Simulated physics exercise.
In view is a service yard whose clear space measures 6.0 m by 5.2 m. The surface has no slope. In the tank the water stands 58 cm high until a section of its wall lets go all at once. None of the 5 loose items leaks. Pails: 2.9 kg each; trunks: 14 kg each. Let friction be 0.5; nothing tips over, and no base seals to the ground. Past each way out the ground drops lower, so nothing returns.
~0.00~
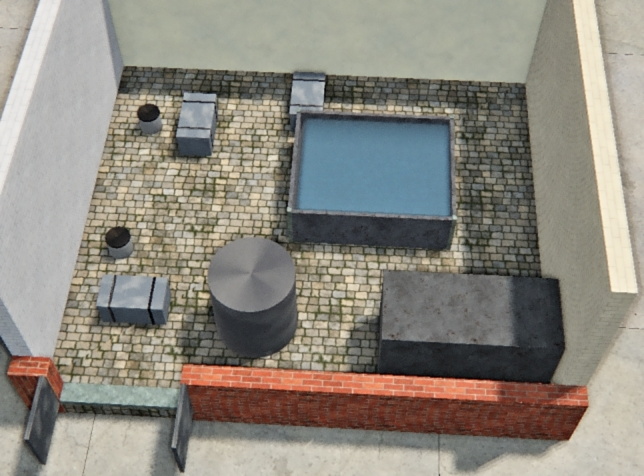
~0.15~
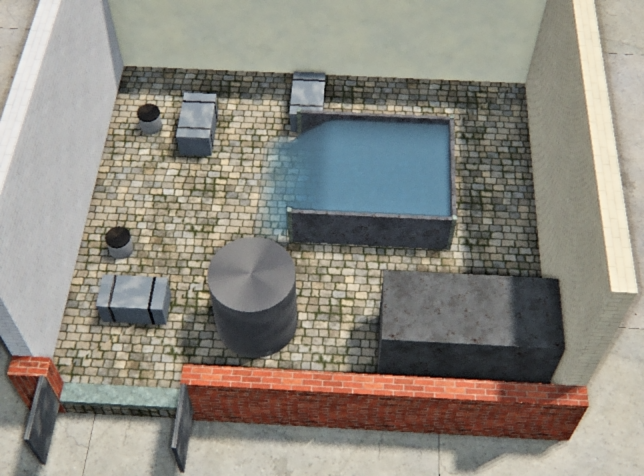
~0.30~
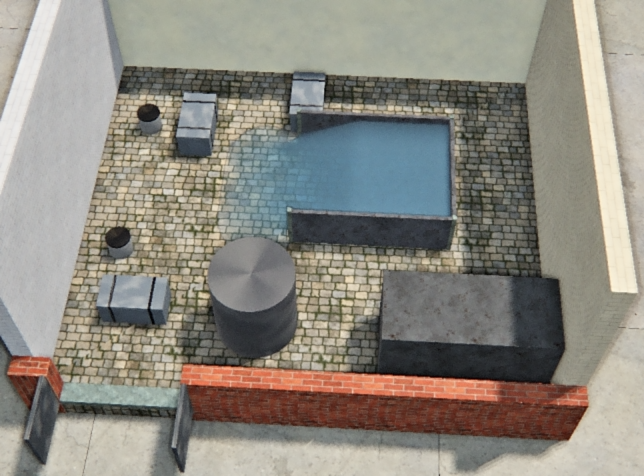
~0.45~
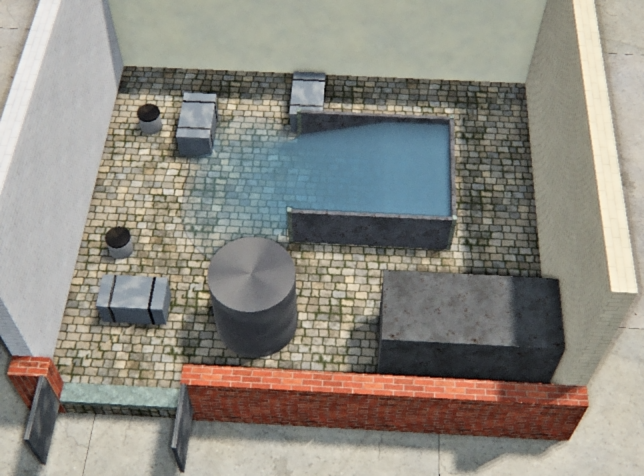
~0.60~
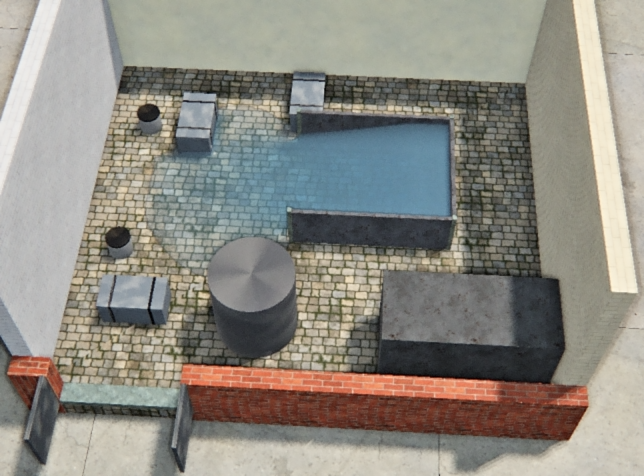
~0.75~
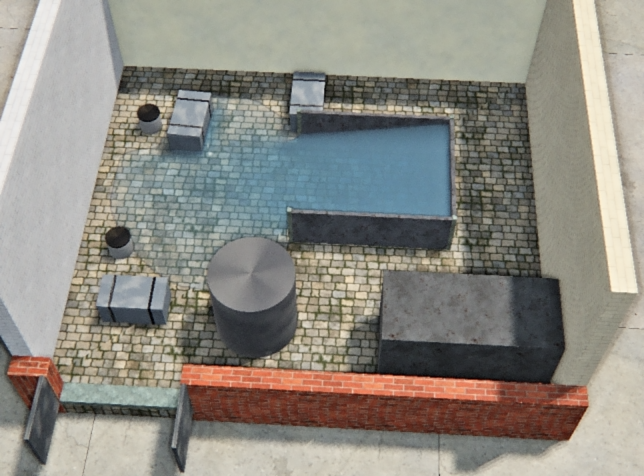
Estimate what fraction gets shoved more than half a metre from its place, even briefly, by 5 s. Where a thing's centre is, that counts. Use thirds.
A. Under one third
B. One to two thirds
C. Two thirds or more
Two thirds or more (C).
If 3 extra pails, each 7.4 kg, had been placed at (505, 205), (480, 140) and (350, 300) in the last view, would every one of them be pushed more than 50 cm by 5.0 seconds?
Going through them, I'd say falls short, falls short and finally falls short.
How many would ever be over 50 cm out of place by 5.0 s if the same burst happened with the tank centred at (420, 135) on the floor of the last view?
In that case the number is 5.
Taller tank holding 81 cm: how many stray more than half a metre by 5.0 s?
In that case the number is 5.
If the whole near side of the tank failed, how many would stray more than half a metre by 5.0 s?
That would give 3.
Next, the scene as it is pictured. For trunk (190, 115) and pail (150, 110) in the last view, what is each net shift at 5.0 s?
Respectively, 200 centimetres and 350 centimetres.
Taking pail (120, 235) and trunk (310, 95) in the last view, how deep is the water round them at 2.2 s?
Roughly 17 and 0 cm.
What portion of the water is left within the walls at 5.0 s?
82 % or so.
After 1.1 s 1 of 5 are over 50 cm from their spots; 0 afloat.
After 2.2 s 3 of 5 are over 50 cm from their spots; 3 afloat.
After 3.5 s 4 of 5 are over 50 cm from their spots; 2 afloat.
After 5.0 s 5 of 5 are over 50 cm from their spots, and 5 have been at some point; 3 afloat.
